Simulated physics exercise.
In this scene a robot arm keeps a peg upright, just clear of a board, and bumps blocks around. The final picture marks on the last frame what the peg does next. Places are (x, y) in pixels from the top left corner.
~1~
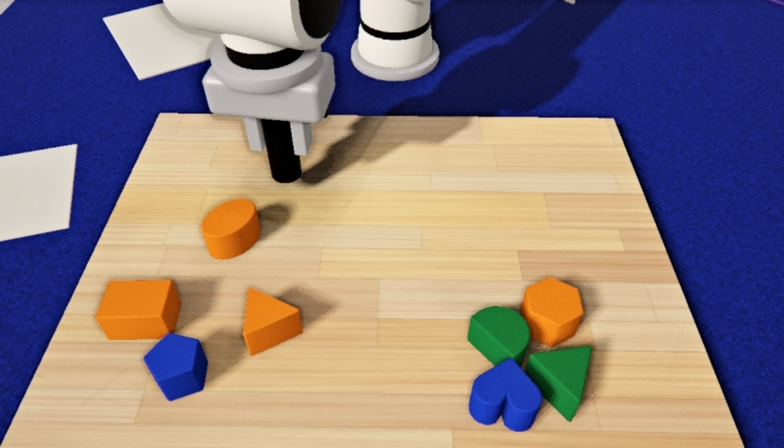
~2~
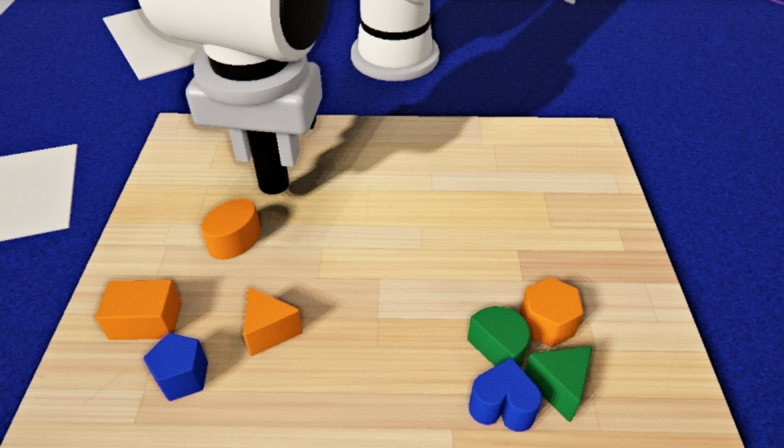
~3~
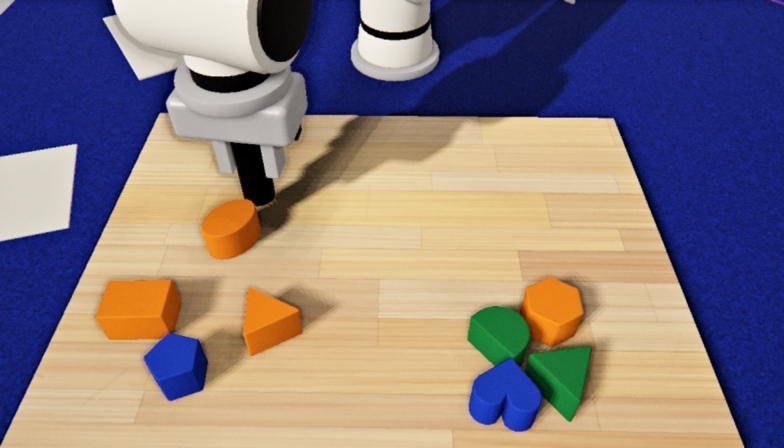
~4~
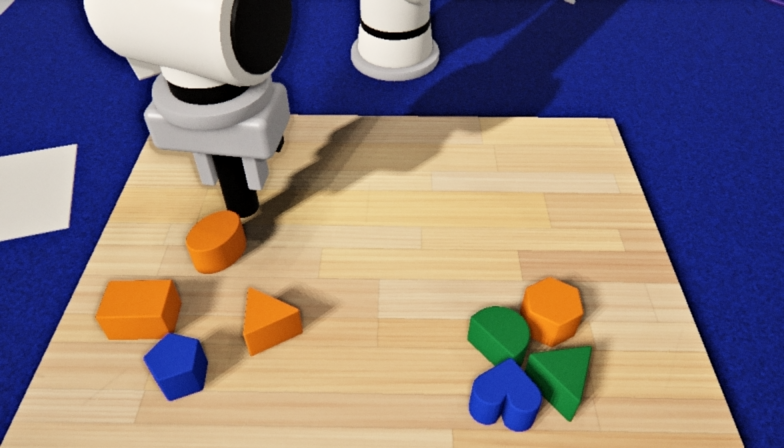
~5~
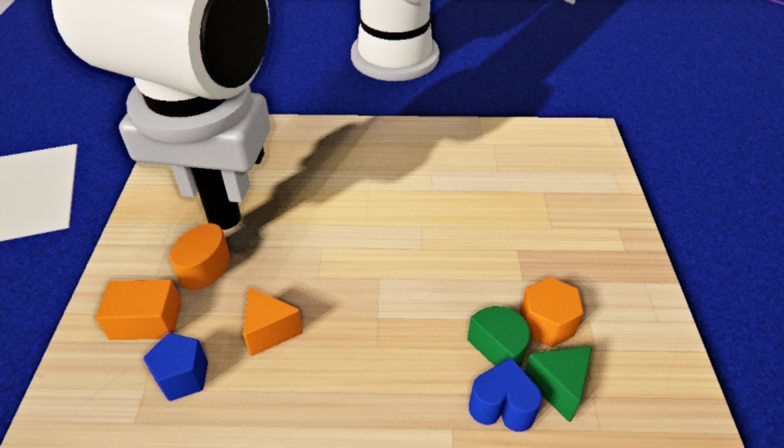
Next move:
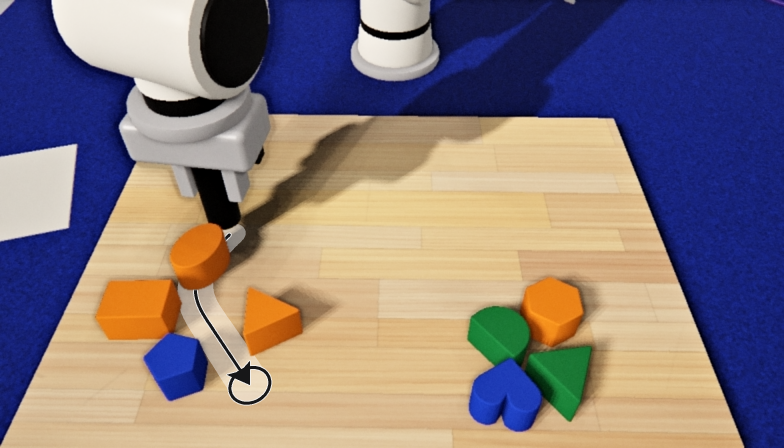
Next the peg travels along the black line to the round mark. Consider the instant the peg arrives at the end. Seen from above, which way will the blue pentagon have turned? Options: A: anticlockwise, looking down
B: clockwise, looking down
The answer is A.
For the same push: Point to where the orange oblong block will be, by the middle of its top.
It is going to be at (112, 327).
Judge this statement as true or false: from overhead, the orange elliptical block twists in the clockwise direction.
The statement is true.
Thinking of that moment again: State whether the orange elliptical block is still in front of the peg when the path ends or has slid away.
It ends up beside or behind the peg.
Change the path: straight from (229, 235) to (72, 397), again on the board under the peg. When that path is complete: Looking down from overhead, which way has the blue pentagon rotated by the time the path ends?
The answer is clockwise.
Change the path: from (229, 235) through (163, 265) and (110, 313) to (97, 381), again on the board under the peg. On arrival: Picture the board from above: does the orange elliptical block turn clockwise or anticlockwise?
Bird's-eye view: Counterclockwise.
Drawn move, from (229, 235) by way of (196, 282) and (215, 332) to (250, 385).
The first path, step by step. One third of the way, peg (190, 266); orange oblong block (119, 322), turned 65° clockwise; orange elliptical block (170, 299), turned 25° anticlockwise.
Two thirds of the way, peg (210, 318); orange oblong block (112, 327), turned 80° clockwise; blue pentagon (169, 396), turned 50° anticlockwise; orange elliptical block (166, 350), turned 20° clockwise.
At the end, peg (245, 370); orange oblong block (112, 327), turned 80° clockwise; blue pentagon (170, 402), turned 40° anticlockwise; orange elliptical block (167, 357), turned 50° clockwise; orange triangular piece (265, 312), turned 15° anticlockwise.
